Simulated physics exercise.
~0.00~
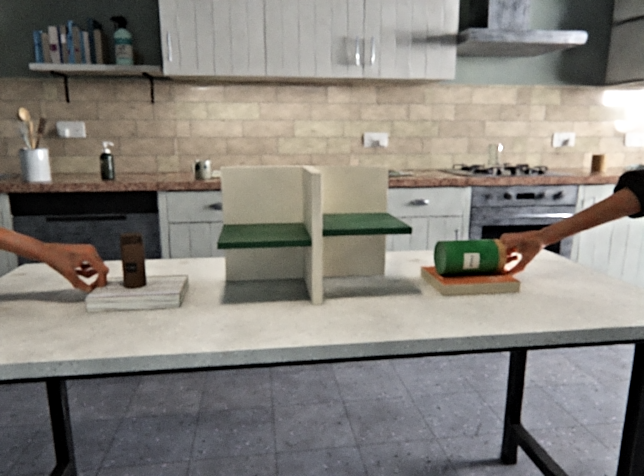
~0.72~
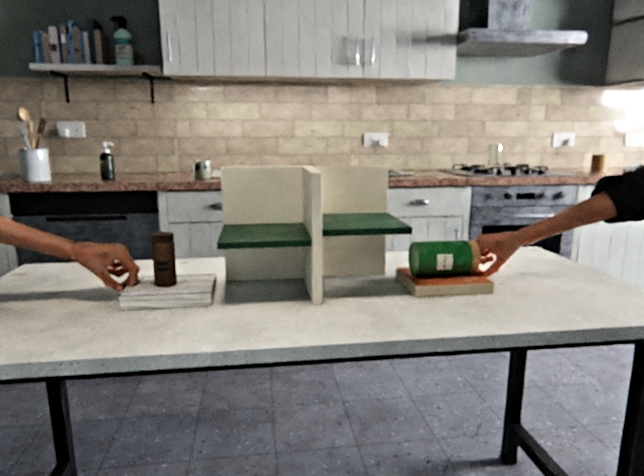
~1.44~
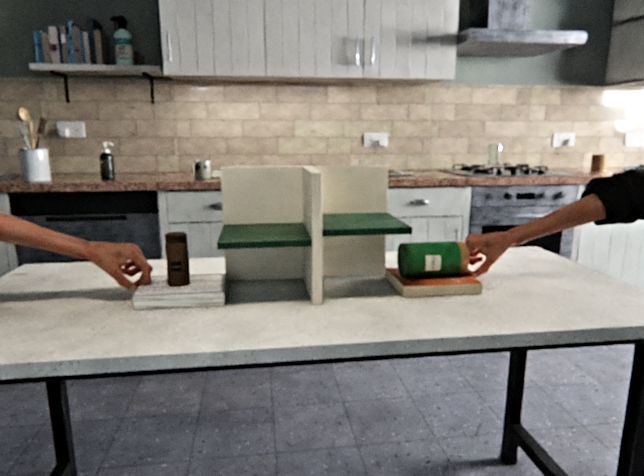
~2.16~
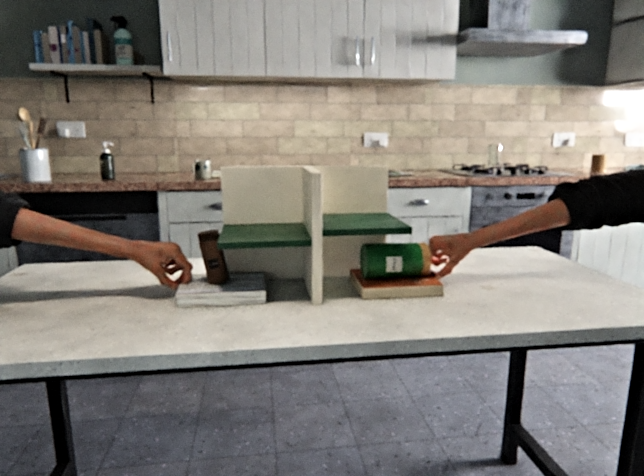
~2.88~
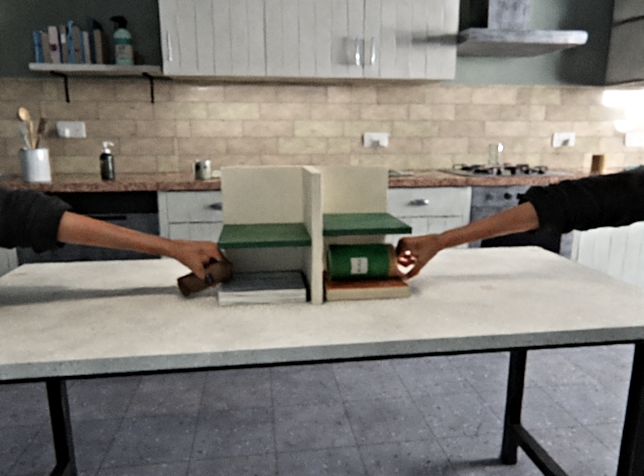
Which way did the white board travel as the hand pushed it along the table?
The white board moved to the right, going in under the left-hand green shelf.
